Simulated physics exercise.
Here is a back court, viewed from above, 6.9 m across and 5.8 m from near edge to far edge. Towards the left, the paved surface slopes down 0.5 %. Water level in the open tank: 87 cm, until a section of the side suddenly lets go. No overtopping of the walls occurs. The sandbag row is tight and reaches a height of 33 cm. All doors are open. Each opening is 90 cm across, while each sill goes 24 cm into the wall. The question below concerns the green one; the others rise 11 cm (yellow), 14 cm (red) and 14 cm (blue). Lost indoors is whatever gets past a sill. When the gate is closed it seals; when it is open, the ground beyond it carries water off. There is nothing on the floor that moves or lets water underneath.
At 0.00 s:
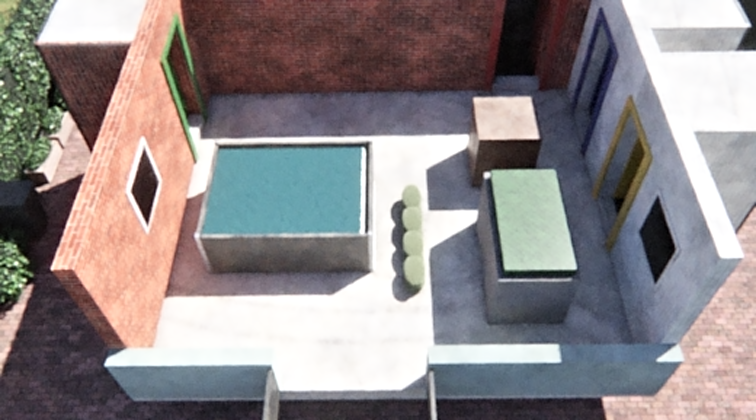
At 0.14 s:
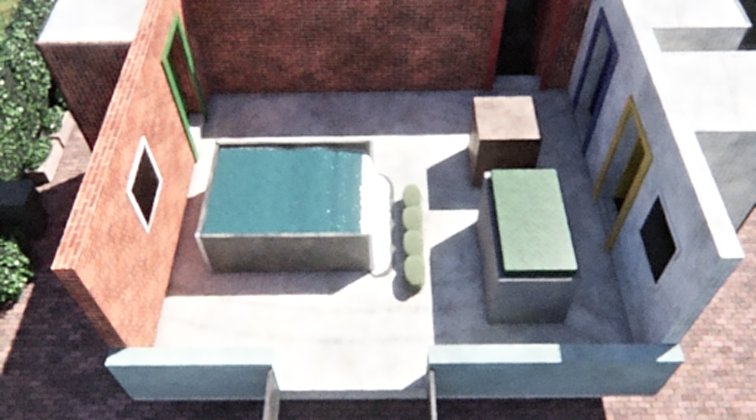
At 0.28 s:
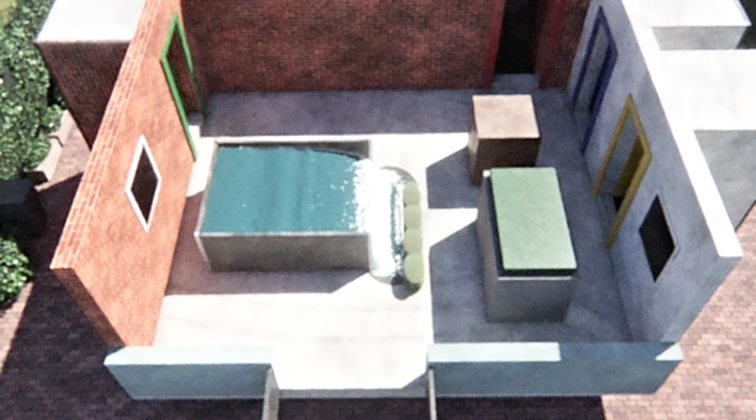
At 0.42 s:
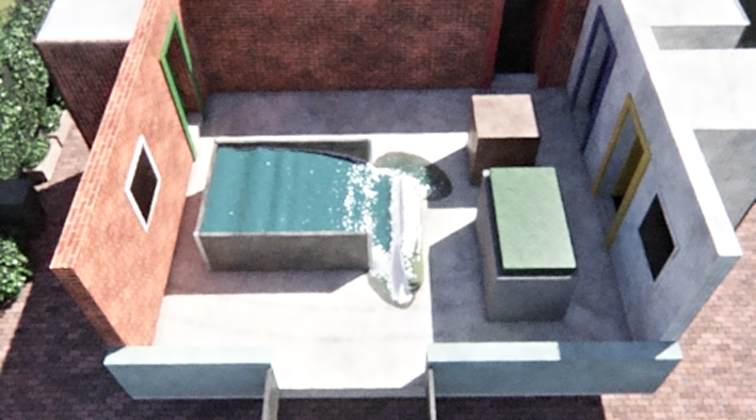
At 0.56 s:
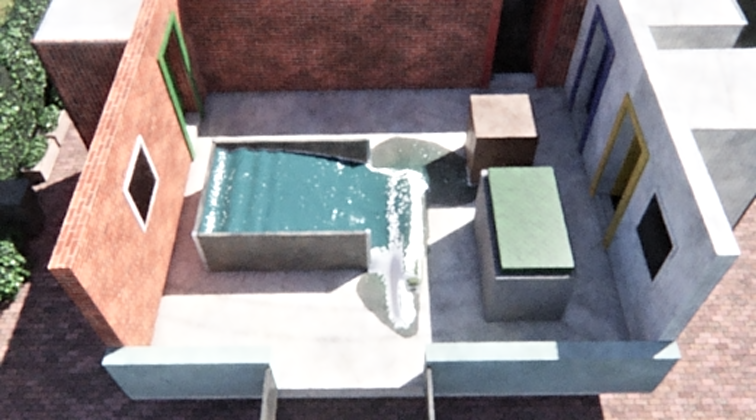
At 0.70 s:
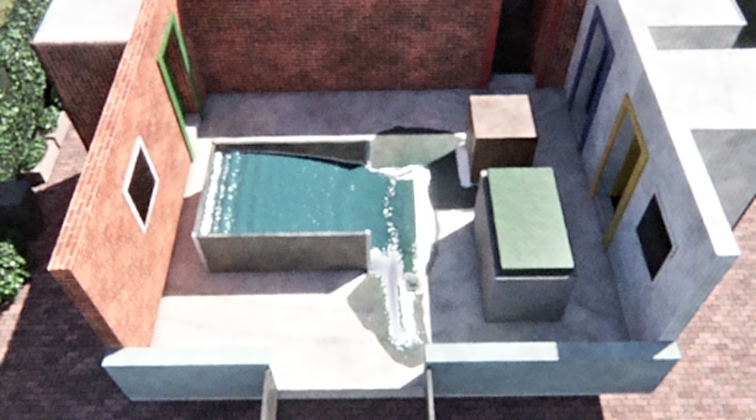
A walled back court is seen from above, with a large open tank of blue-green water on the left of its pale paved floor. A green door frame stands in the brick wall at left, blue and yellow ones at right, beside rounded green shapes, a brown box and a green-topped block. Water pours from the tank's right side, sweeps over the green shapes and spreads, foaming, across the paving, while the camera stays still.
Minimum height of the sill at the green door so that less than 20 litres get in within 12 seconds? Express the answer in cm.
Roughly 7 cm.
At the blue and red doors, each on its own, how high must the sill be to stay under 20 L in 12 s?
You'd want about 12.5 centimetres at blue and about 13.0 centimetres at red.
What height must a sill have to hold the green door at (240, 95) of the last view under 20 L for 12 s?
About 6.0 cm.
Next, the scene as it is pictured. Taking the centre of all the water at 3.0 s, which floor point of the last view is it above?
Centre of mass: About (393, 201) px.
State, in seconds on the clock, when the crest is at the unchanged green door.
It peaks at about 4.5 s.
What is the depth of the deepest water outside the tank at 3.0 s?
33 cm.
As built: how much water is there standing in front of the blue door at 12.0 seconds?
Lab note: Depth approx. 5.5 cm.
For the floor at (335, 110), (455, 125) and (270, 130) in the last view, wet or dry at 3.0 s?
One by one: Drenched, drenched, clear.
After 1.4 s water covers 35 % of the floor, deepest (62 cm) near (398, 226); it has not reached the green door.
After 3.0 s water covers 65 % of the floor, deepest (33 cm) near (387, 235); it has not reached the green door.
After 12.0 s water covers 95 % of the floor, deepest (15 cm) near (146, 375); 7 cm at the green door, 0 litres in over its 21 cm sill.
At the green door as built, the water arrived by 4.1 s and peaked near 13 cm at 4.4 s.
With a sill of 5.5 cm, 40 litres would have come in within the 12 s; with 7.5 cm, 14 litres. So under 20 litres takes about 7 cm.
